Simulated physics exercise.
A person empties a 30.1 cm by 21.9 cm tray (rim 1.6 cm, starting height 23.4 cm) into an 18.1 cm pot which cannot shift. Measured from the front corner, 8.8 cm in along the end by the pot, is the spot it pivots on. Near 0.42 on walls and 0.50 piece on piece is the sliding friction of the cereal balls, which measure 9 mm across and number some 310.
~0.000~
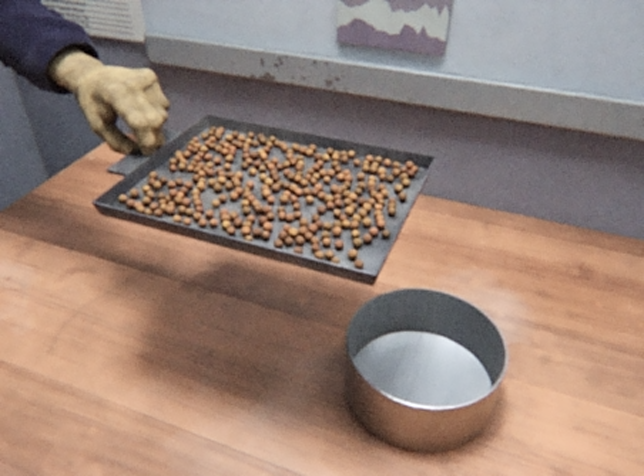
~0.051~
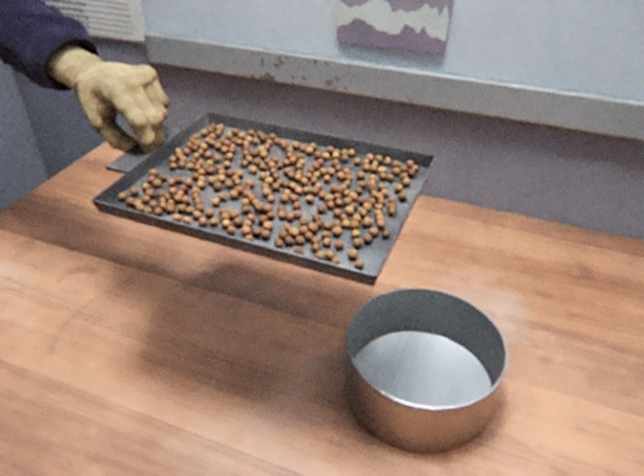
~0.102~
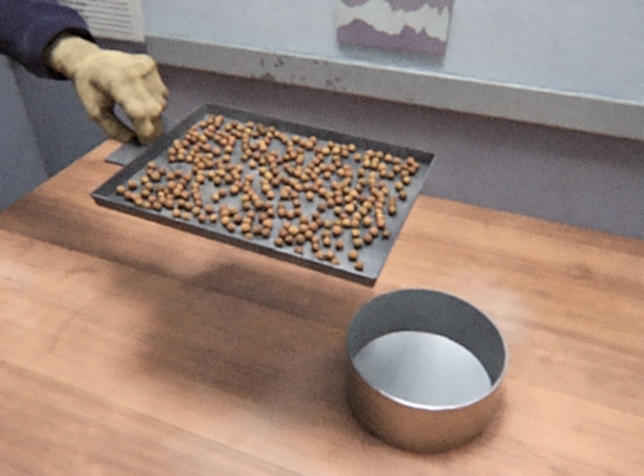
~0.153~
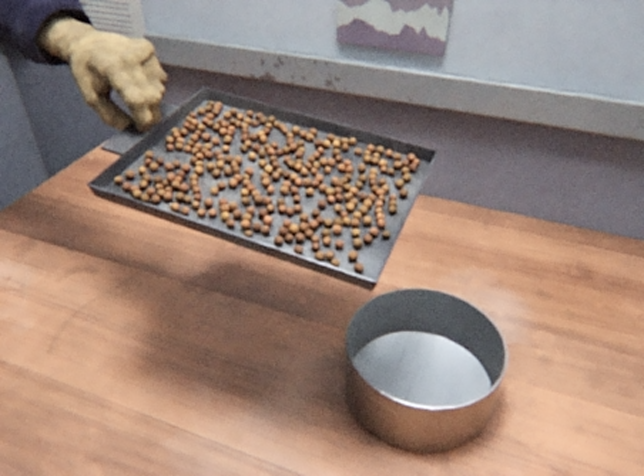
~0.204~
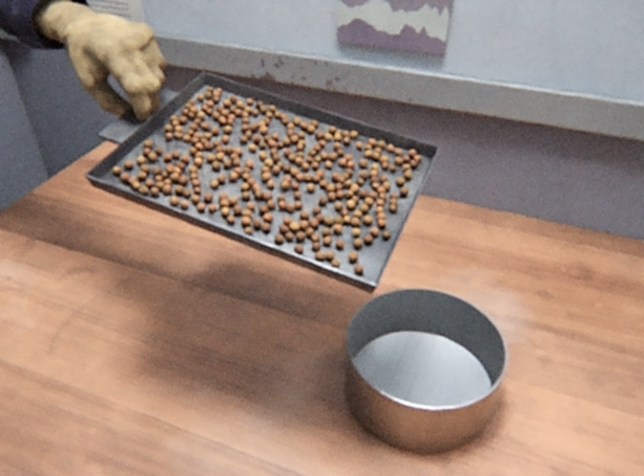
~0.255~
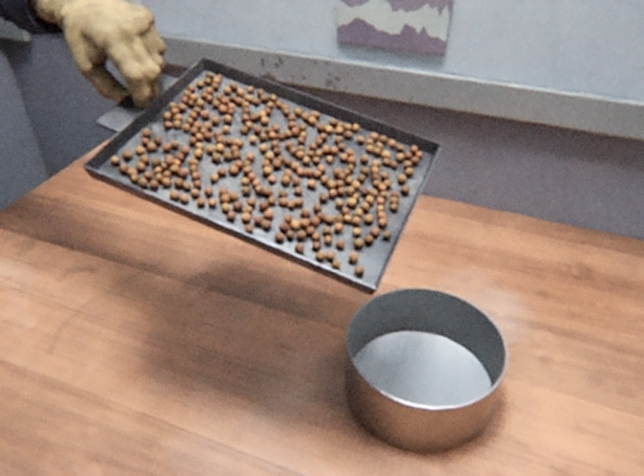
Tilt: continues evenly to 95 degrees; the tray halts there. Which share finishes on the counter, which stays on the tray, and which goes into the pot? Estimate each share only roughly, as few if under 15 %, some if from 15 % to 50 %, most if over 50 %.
Roughly: Counter most, tray few, pot some.
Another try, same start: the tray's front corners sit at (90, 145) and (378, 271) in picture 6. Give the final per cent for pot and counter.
Split: Pot = 70, counter = 30.
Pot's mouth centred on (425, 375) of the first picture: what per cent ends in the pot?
With the pot there, close to 80 per cent.
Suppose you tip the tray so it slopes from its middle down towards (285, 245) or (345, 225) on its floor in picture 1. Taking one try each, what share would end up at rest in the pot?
Near 20 and 65 per cent, in that order.
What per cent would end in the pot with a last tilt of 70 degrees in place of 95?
In that case, near 5 percent.
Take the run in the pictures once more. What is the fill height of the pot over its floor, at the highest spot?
Around 2.0 cm above the floor.
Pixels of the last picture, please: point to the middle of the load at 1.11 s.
Estimated load position: Around (355, 230).
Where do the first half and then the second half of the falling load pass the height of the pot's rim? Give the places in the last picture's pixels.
Around (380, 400), then (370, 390).
Then, at 0.77 s, tilt 53 degrees; the tray holds 100 %, the pot 0 %.
After 1.11 s, tilt 78 degrees; the tray holds 85 %, the pot 0 %.
Then, at 1.54 s, tilt 95 degrees; the tray holds 15 %, the pot 10 %.
By 2.5 s all is still; counter 60 %, tray 0 %, pot 40 %.
